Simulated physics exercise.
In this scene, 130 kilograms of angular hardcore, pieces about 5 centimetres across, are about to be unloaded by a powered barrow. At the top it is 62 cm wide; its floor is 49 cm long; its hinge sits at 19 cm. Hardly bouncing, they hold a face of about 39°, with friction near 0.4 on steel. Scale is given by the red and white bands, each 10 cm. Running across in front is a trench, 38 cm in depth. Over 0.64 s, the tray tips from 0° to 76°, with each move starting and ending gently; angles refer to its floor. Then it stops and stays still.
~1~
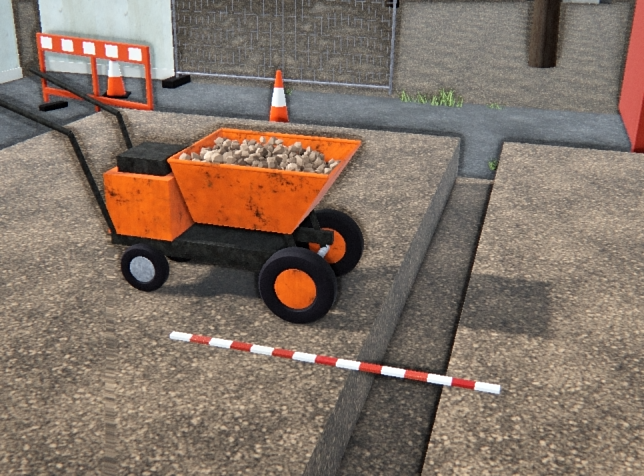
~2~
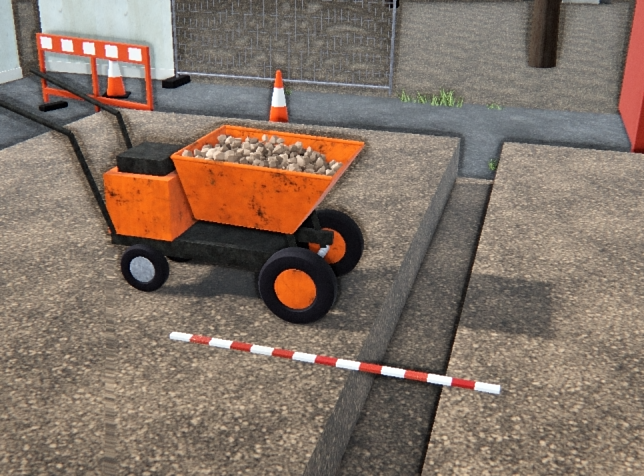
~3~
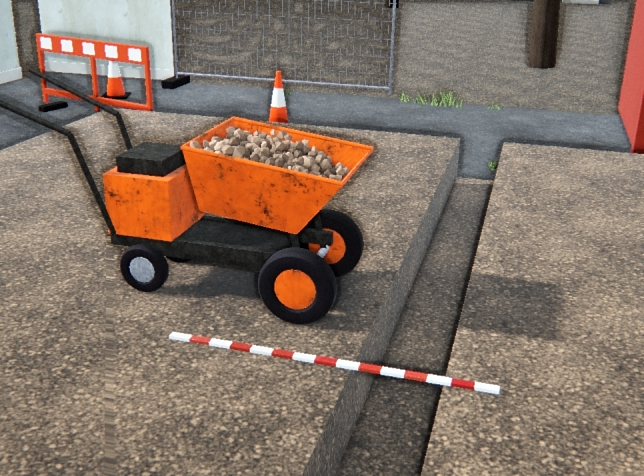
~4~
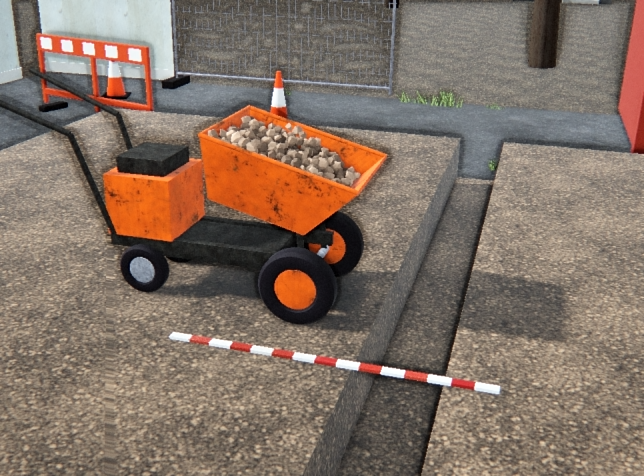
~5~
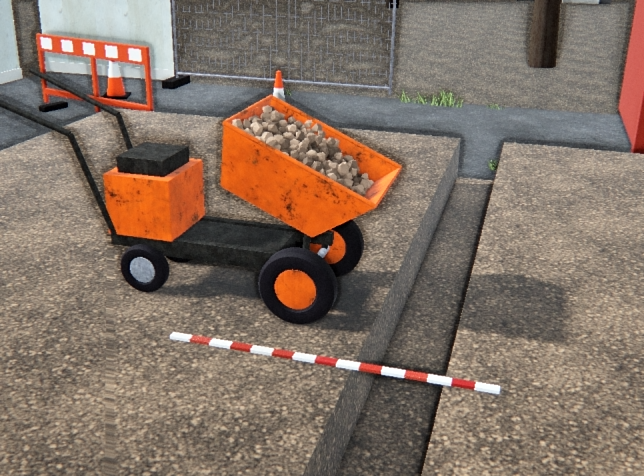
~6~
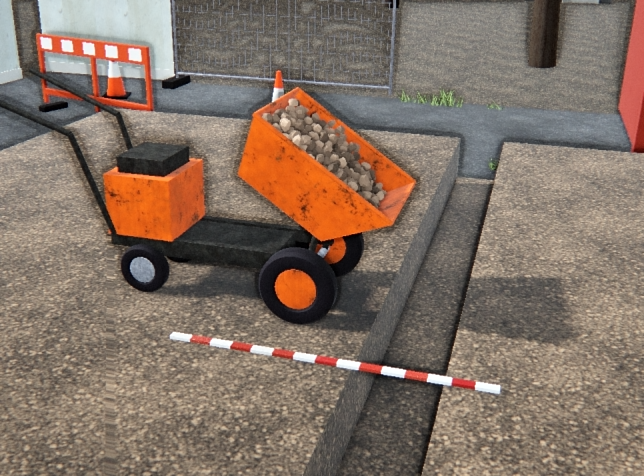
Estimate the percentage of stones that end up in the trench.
Roughly 42 per cent.
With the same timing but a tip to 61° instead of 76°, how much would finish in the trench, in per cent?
Roughly 15 percent.
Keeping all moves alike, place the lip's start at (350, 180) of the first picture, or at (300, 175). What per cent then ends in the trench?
I'd expect close to 25 per cent at the first and 65 per cent at the second.
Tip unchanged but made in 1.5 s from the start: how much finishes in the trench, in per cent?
In that case, around 65%.
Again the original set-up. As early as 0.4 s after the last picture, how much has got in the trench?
By that point it's something like 10 in a hundred.
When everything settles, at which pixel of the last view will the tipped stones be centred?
Near (478, 318).
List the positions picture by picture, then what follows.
In the first picture, lip at (328, 177), floor tilted 0°, highest stones at (260, 146).
In the second picture, lip at (332, 179), floor tilted 2°, highest stones at (261, 144).
In the third picture, lip at (343, 184), floor tilted 7°, highest stones at (247, 138).
In the fourth picture, lip at (358, 193), floor tilted 15°, highest stones at (252, 128).
In the fifth picture, lip at (375, 206), floor tilted 24°, highest stones at (268, 117).
In the sixth picture, the tray is at 34°, its lip at (392, 224); the top of the load is at (293, 110).
Then, 0.2 s after the last picture the floor is at 64°, 100 % in the tray; the foremost stones are at (420, 247).
Then, 0.4 s after the last picture the floor is at 76°, 58 % in the tray, 8 % in the trench, 33 % past the trench; the foremost stones are at (520, 336).
Then, 0.8 s after the last picture the floor is at 76°, 22 % in the tray, 22 % in the trench, 56 % past the trench; the foremost stones are past the picture's edge.
Then, 2.7 s after the last picture the floor is at 76°, 4 % in the tray, 42 % in the trench, 54 % past the trench; the foremost stones are past the picture's edge.
